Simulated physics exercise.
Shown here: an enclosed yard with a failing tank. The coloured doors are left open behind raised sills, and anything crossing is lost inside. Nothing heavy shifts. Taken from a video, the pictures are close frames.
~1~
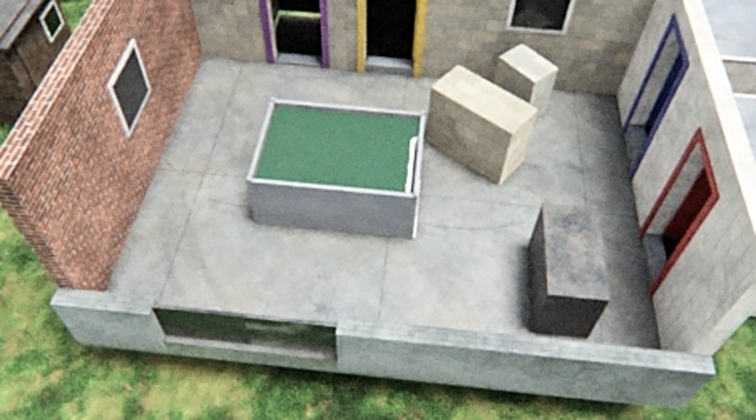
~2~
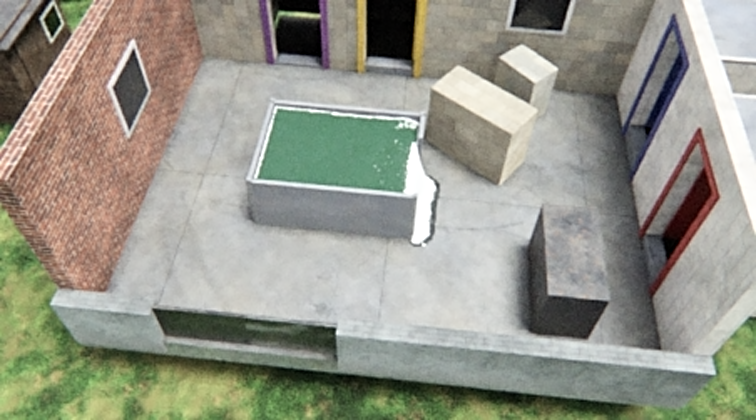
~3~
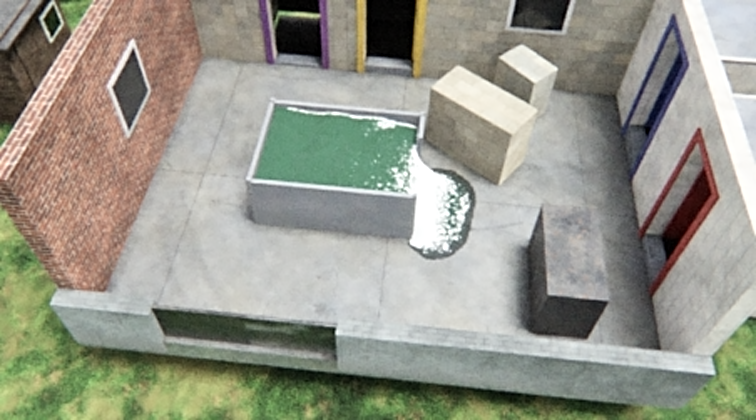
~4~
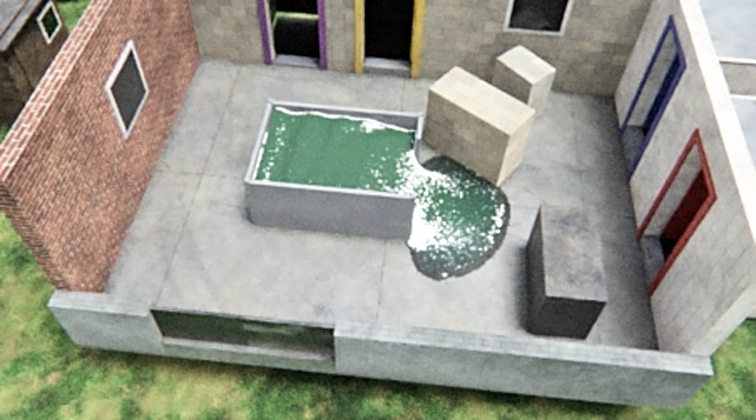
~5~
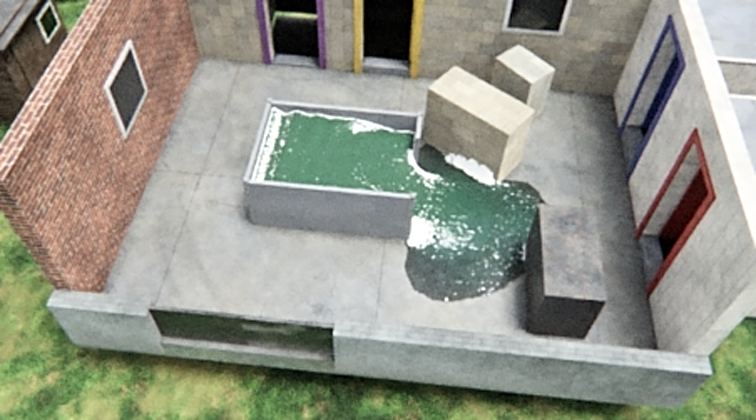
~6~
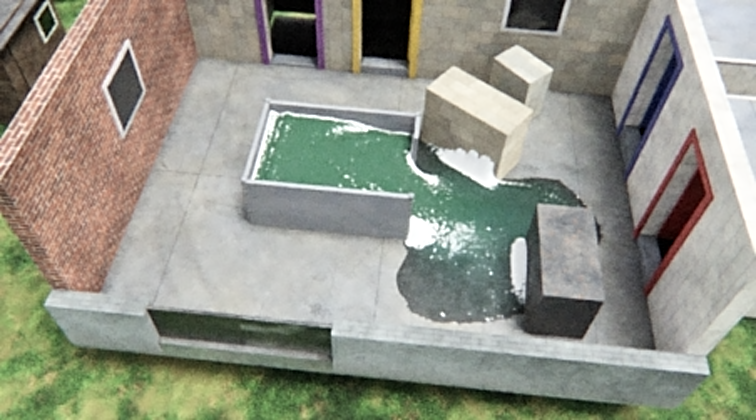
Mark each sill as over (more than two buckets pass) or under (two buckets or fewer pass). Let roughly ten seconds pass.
The red door is over, the yellow door is under, the purple door is under, the blue door is under.
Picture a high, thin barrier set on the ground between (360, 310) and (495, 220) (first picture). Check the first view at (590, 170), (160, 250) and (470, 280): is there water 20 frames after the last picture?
In order: Soaked, soaked, untouched.
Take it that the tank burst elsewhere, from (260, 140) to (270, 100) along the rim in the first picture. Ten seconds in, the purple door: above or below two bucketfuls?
Check on purple - it gets too much.
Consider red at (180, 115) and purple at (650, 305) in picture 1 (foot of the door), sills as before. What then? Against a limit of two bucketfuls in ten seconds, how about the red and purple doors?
In that case the red door keeps within it while the purple door runs past it.
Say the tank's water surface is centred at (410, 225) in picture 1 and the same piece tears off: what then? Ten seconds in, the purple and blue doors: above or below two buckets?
Lab note - purple door crosses the line; blue door doesn't reach it.
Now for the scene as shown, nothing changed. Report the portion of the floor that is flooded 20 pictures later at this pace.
Close to 60 %.
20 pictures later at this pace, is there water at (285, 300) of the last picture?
I'd say drenched there.
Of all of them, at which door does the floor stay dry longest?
My answer: The purple door.
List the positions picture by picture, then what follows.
In the first picture, the tank at (340, 149) is whole and still.
In the second picture, water pours out at (413, 195) and has run to (414, 243).
In the third picture, the front is at (465, 186), out from the gap at (413, 196).
In the fourth picture, the front is at (505, 206), out from the gap at (411, 198).
In the fifth picture, the front is at a hidden place, out from the gap at (410, 197).
In the sixth picture, the front is at a hidden place, out from the gap at (408, 198).
A moment on, water covers 25 % of the floor; the red door over two buckets in, the yellow door not reached, the purple door not reached, the blue door wet at the sill, nothing in.
Next, water covers 40 % of the floor; the red door far over two buckets in, the yellow door not reached, the purple door not reached, the blue door wet at the sill, nothing in.
Then, water covers 60 % of the floor; the red door far over two buckets in, the yellow door wet at the sill, nothing in, the purple door not reached, the blue door wet at the sill, nothing in.
Later, water covers 80 % of the floor; the red door far over two buckets in, the yellow door wet at the sill, nothing in, the purple door wet at the sill, nothing in, the blue door wet at the sill, nothing in.
In the end, water covers 100 % of the floor; the red door far over two buckets in, the yellow door wet at the sill, nothing in, the purple door wet at the sill, nothing in, the blue door wet at the sill, nothing in.
